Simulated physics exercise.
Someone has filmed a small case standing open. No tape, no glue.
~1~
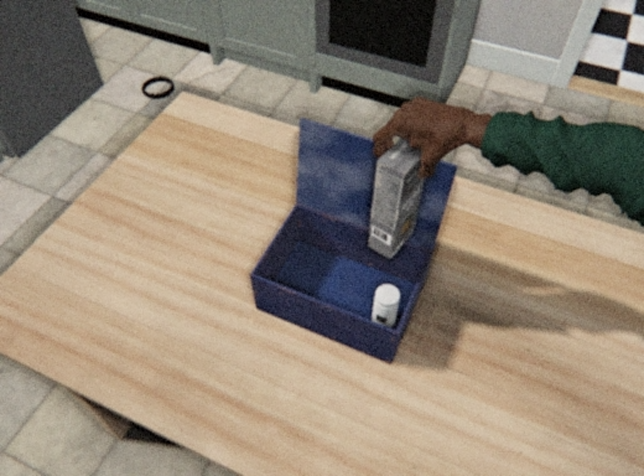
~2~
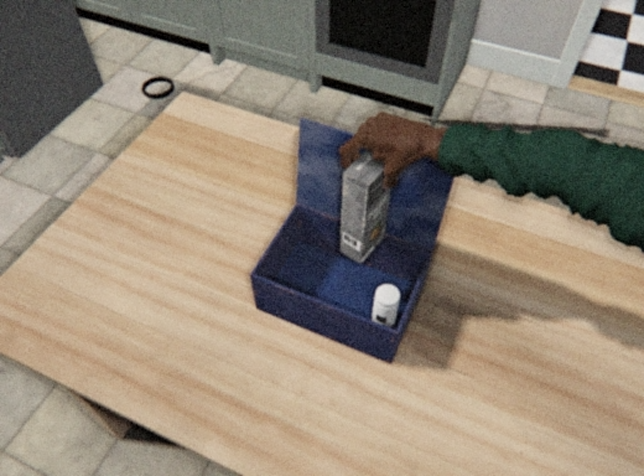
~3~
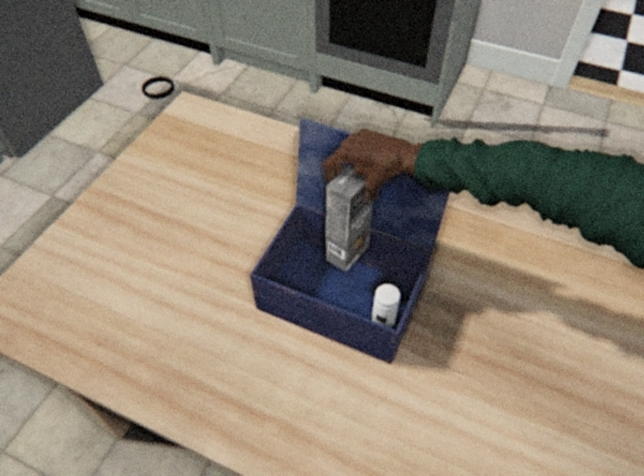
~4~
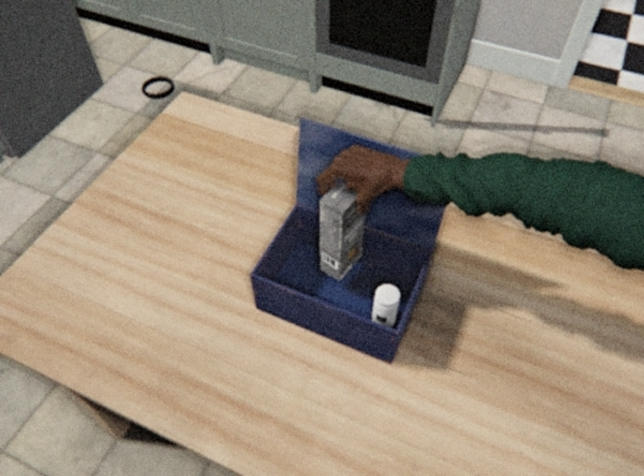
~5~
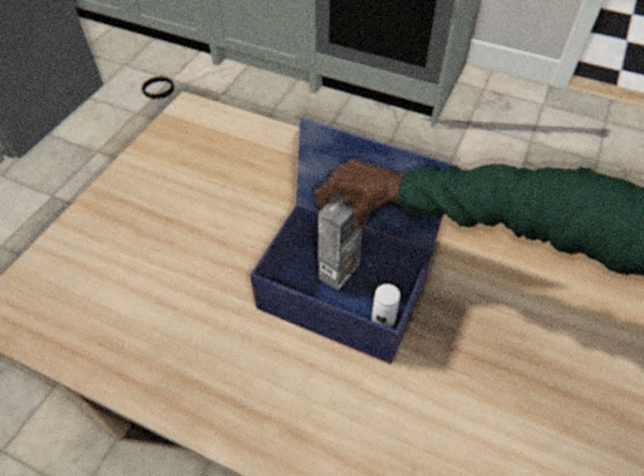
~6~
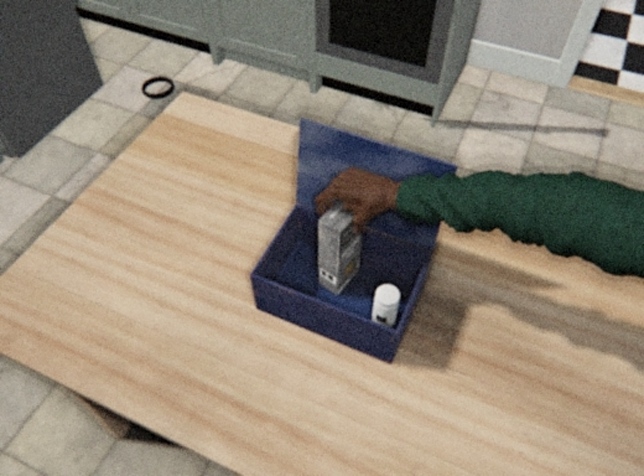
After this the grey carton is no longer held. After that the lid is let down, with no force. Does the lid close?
Here the lid stays ajar.
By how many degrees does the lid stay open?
Some 30° above the rim.
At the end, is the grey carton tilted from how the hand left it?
The grey carton ends up tilted.
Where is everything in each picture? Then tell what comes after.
In the first frame, still above its spot; grey carton (397, 200); white shaker (386, 307).
In the second frame, still above its spot; grey carton (366, 208); white shaker (386, 307).
In the third frame, still above its spot; grey carton (349, 219); white shaker (386, 307).
In the fourth frame, still above its spot; grey carton (343, 231); white shaker (386, 307).
In the fifth frame, still above its spot; grey carton (341, 242); white shaker (386, 307).
In the sixth frame, in place under the hand; grey carton (340, 248); white shaker (386, 307).
Then, 1.70 s after the last picture, lid 63° above the rim; grey carton tipped 11° from how it was near (334, 253).
Then, 2.40 s after the last picture, lid 30° above the rim; grey carton tipped 42° from how it was near (315, 270).
At rest, lid 29° above the rim; tipped over in the box, grey carton; white shaker in place. Seen from the same camera at the end, grey carton near (318, 270).
